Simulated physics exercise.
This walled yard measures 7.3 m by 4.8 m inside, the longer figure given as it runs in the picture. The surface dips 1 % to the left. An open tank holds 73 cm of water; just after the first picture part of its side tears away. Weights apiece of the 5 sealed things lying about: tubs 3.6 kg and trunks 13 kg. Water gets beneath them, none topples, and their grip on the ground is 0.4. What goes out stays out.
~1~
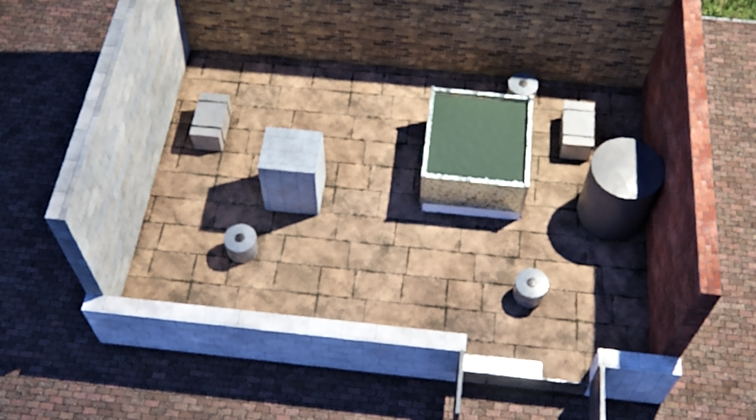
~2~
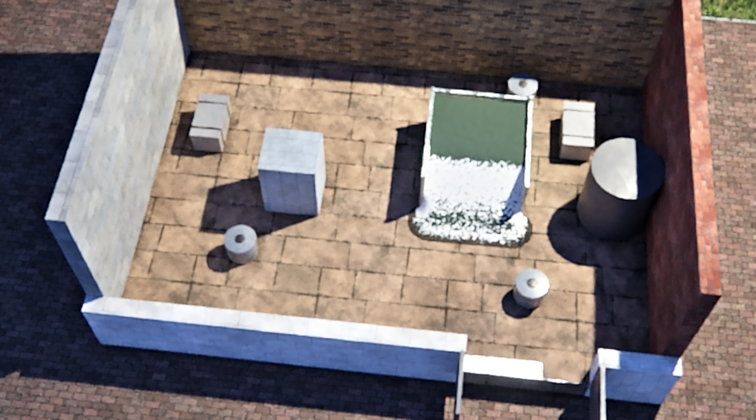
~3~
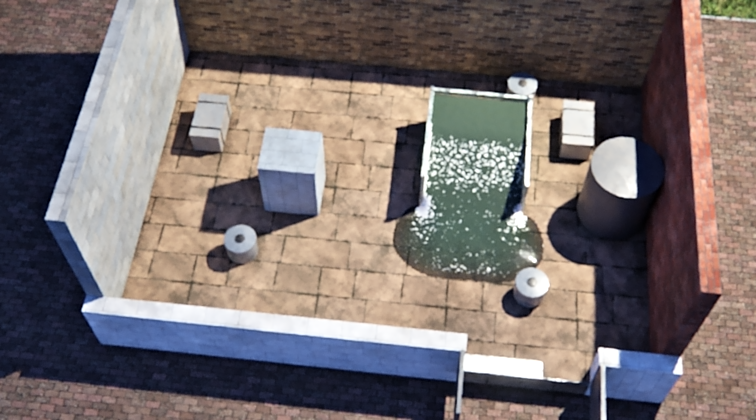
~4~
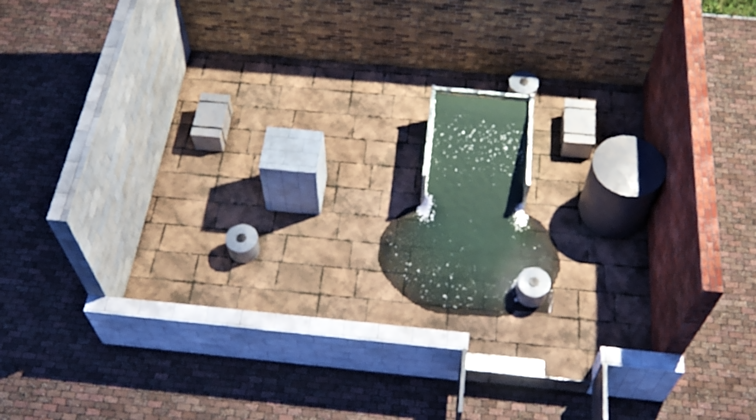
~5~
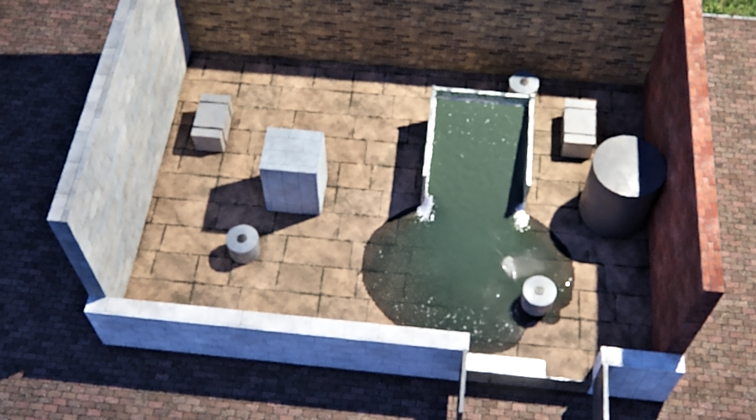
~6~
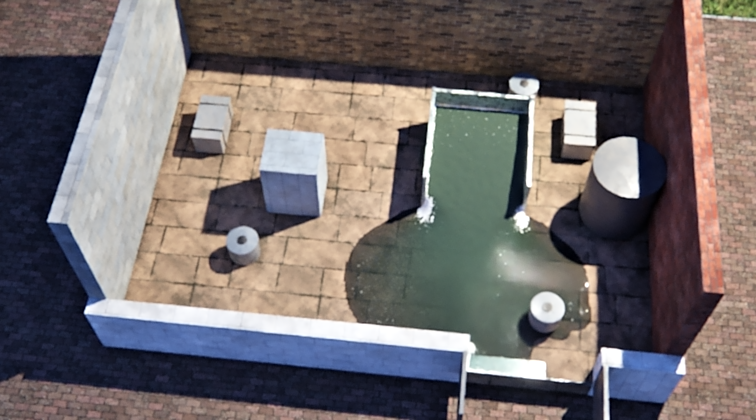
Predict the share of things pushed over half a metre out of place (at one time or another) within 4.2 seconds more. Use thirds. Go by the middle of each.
It is from one to two thirds.
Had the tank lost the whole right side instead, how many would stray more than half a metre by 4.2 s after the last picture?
Then 4.
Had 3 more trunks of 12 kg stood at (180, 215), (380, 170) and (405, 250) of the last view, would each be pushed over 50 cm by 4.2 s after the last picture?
In that order: More, under, more.
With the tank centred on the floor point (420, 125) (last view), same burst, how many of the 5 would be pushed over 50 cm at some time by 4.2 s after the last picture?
Then 3.
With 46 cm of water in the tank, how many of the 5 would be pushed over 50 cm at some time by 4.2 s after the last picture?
In that case 2 of them.
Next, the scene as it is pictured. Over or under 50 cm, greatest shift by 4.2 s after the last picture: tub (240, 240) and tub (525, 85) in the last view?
In that order: Past it, less.
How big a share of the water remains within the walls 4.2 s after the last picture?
Some 62 per cent remains.
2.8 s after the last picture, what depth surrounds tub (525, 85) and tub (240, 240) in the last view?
Roughly 0 and 2 cm.
Then, 0.4 s after the last picture 1 of 5 are over 50 cm from their spots; 0 afloat.
Then, 1.5 s after the last picture 1 of 5 are over 50 cm from their spots; 0 afloat.
Then, 2.8 s after the last picture 2 of 5 are over 50 cm from their spots; 0 afloat.
Then, 4.2 s after the last picture 2 of 5 are over 50 cm from their spots, and 2 have been at some point; 1 afloat.
